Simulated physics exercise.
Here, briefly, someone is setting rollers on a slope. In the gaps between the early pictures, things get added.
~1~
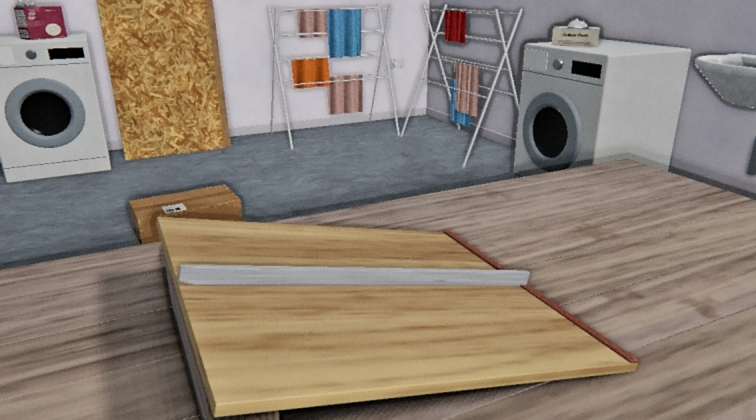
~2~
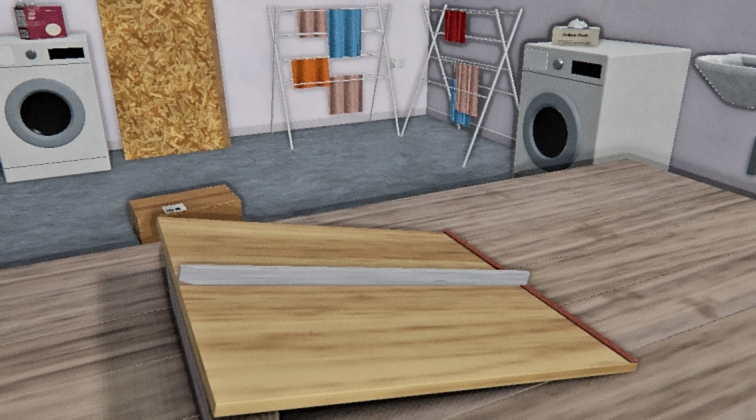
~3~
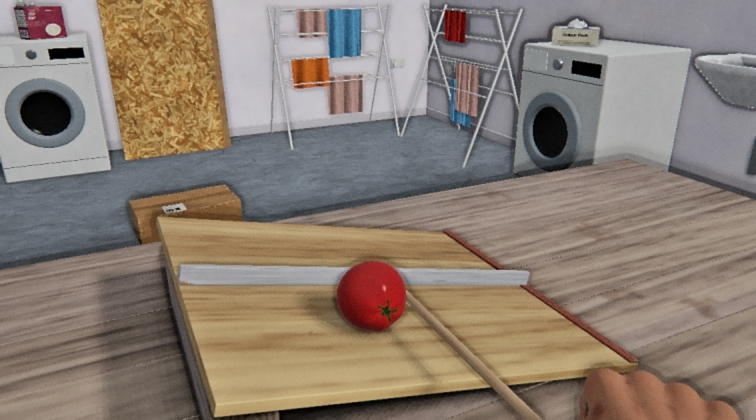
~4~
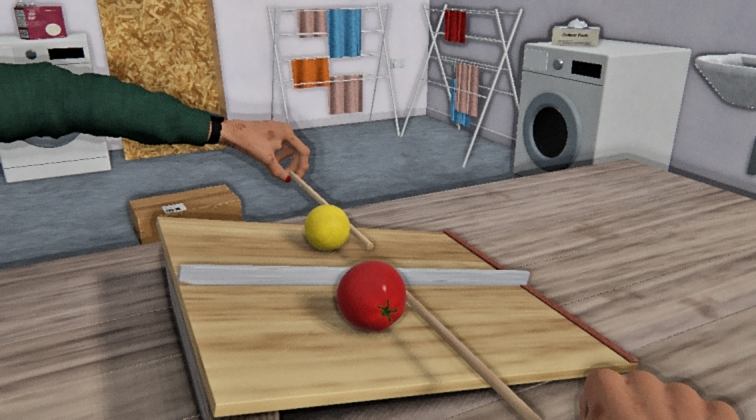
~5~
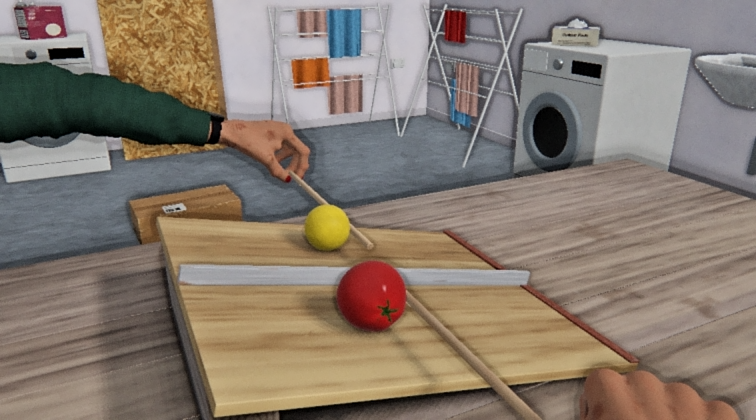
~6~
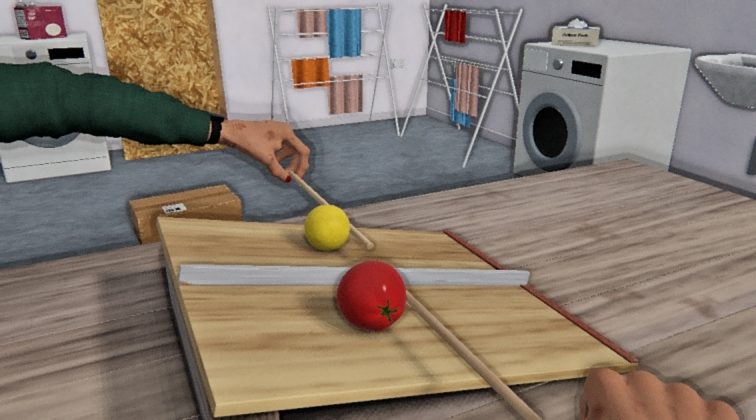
Hands hold sticks against a red tomato, then a yellow lemon, on a sloping wooden board.
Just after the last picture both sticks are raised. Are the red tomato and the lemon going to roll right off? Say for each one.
Red tomato falls off, lemon falls off.
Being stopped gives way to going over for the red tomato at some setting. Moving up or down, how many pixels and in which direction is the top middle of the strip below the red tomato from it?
Up, by around 12 pixels.
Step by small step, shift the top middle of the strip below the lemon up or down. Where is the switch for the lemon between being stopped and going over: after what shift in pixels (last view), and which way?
8 pixels or so, going up.
Then, 0.78 s on from there, red tomato off the board near (650, 285); lemon off the board near (549, 231).
In the end, the red tomato rolls off the board; the lemon rolls off the board.
